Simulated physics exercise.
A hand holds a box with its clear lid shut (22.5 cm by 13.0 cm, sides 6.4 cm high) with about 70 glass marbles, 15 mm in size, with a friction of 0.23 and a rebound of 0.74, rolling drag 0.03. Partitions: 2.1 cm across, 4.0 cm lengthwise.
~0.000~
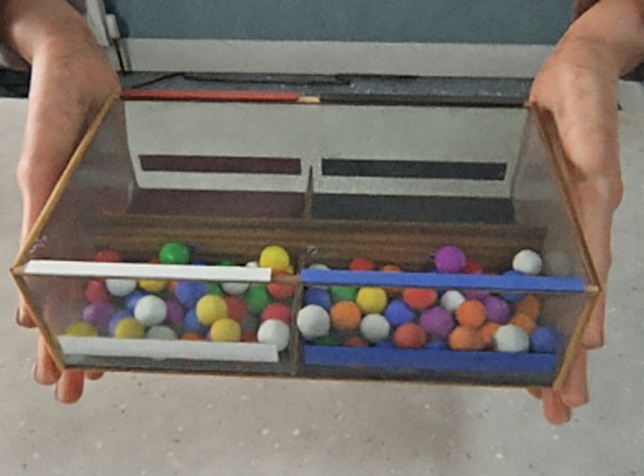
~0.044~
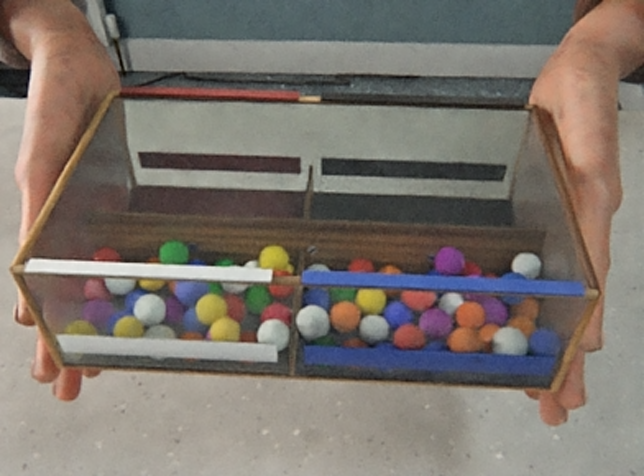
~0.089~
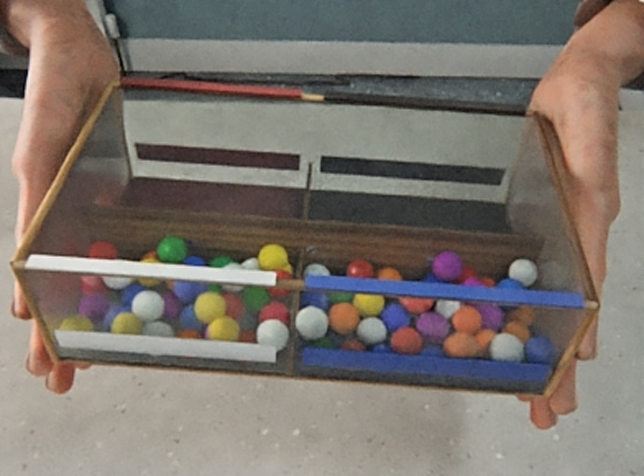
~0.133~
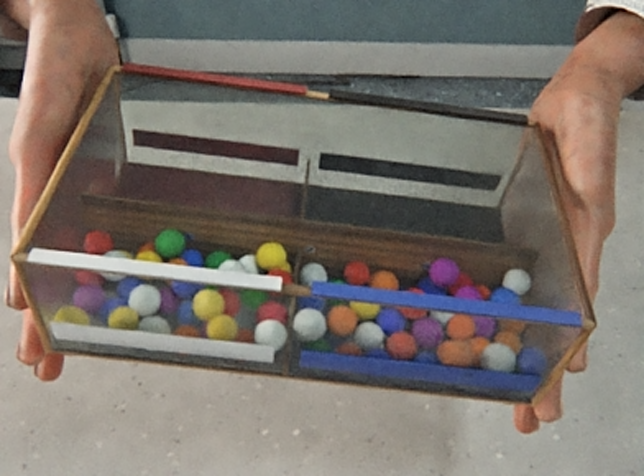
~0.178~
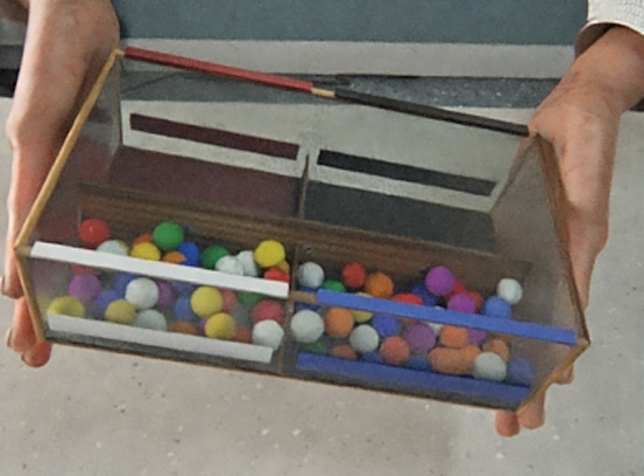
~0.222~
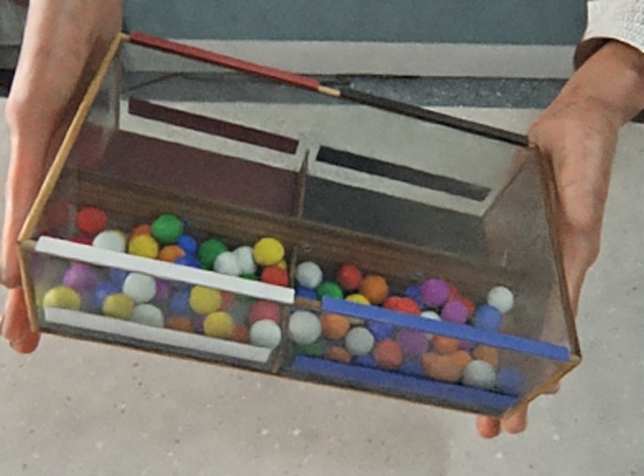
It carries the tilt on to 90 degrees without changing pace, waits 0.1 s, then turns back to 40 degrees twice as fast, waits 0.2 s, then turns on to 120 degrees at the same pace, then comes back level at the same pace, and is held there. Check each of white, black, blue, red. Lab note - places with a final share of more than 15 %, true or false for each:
White: False, black: False, blue: True, red: False.
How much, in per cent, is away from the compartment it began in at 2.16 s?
Close to 30 in a hundred.
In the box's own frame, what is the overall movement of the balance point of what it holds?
The shift is roughly 6.0 cm.
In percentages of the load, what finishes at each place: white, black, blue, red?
White 0, black 0, blue 100, red 0 per cent.
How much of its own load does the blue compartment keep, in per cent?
About 100 percent.
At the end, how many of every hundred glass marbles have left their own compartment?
Roughly 50 percent ends away from where it started.
After 1.28 s, tilt 48 degrees; white 20 %, blue 80 %; middle of all pieces near (363, 341).
Then, at 2.16 s, tilt 99 degrees; white 15 %, blue 85 %; middle of all pieces near (275, 315).
After 2.98 s, tilt 63 degrees; blue 100 %; middle of all pieces near (378, 355).
Then, at 3.75 s, tilt 0 degrees; blue 100 %; middle of all pieces near (452, 302).
At rest (4.4 s), white 0 %, black 0 %, blue 100 %, red 0 %.
